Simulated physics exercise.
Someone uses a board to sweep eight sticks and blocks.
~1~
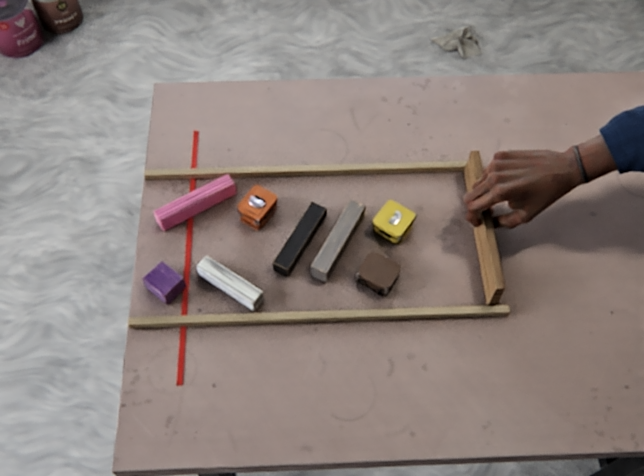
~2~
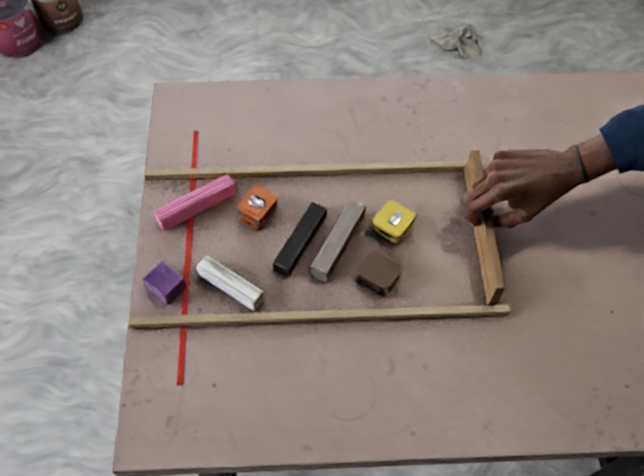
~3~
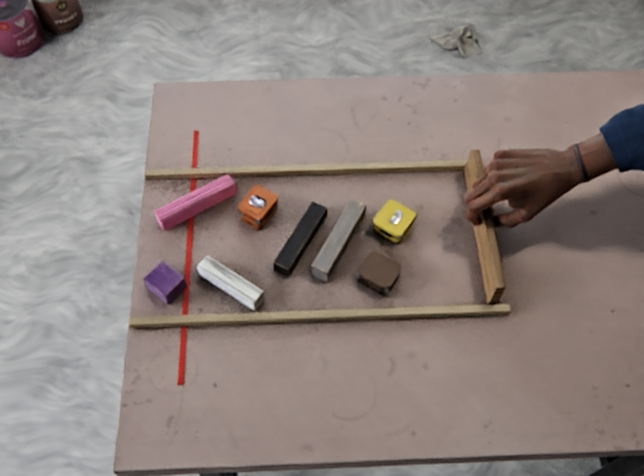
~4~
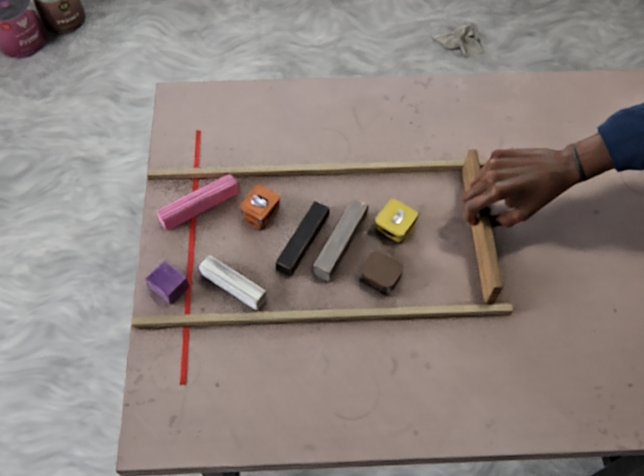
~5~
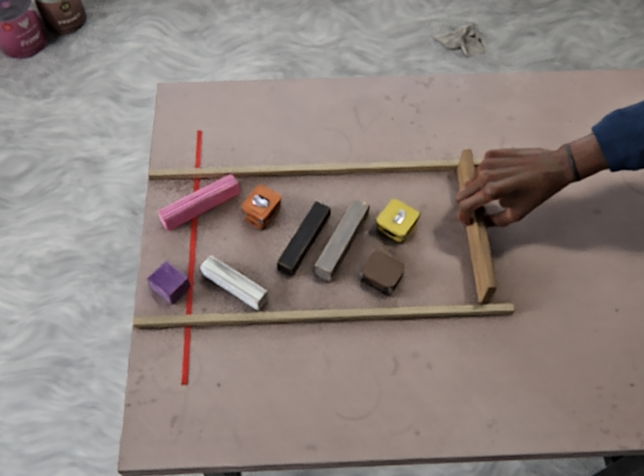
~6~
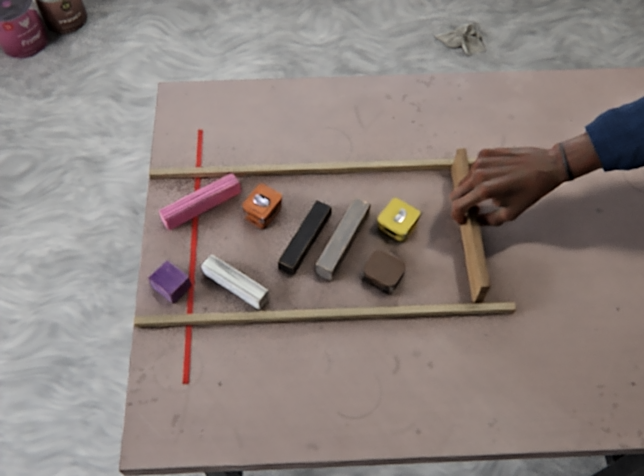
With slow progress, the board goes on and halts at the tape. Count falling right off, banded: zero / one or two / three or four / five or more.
Band: Three or four.
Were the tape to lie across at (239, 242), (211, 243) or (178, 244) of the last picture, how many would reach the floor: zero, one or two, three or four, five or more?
Well, going through them: Not one, then 1 or 2, then more than four.
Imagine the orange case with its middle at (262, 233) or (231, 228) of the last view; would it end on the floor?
Trial 1: Over the edge; trial 2: Over the edge.
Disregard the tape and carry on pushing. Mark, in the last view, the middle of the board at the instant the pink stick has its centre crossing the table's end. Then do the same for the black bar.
For the pink stick, about (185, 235); for the black bar, about (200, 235).
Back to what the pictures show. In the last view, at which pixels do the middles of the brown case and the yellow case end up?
You'll see the brown case at (172, 290), with the yellow case at (177, 240).
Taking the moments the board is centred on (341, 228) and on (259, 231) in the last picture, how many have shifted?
In order, the tallies are 5 and 8.
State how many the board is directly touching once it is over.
In total, 3.
Soon after, none off yet; purple block at rest near (170, 282); pink stick at rest near (201, 201); white stick at rest near (236, 282).
Then, none off yet; purple block at rest near (170, 282); pink stick at rest near (200, 200); white stick moved a little near (210, 286).
At rest, the number that fall off is three or four; fallen, black bar, orange case, white stick and purple block.
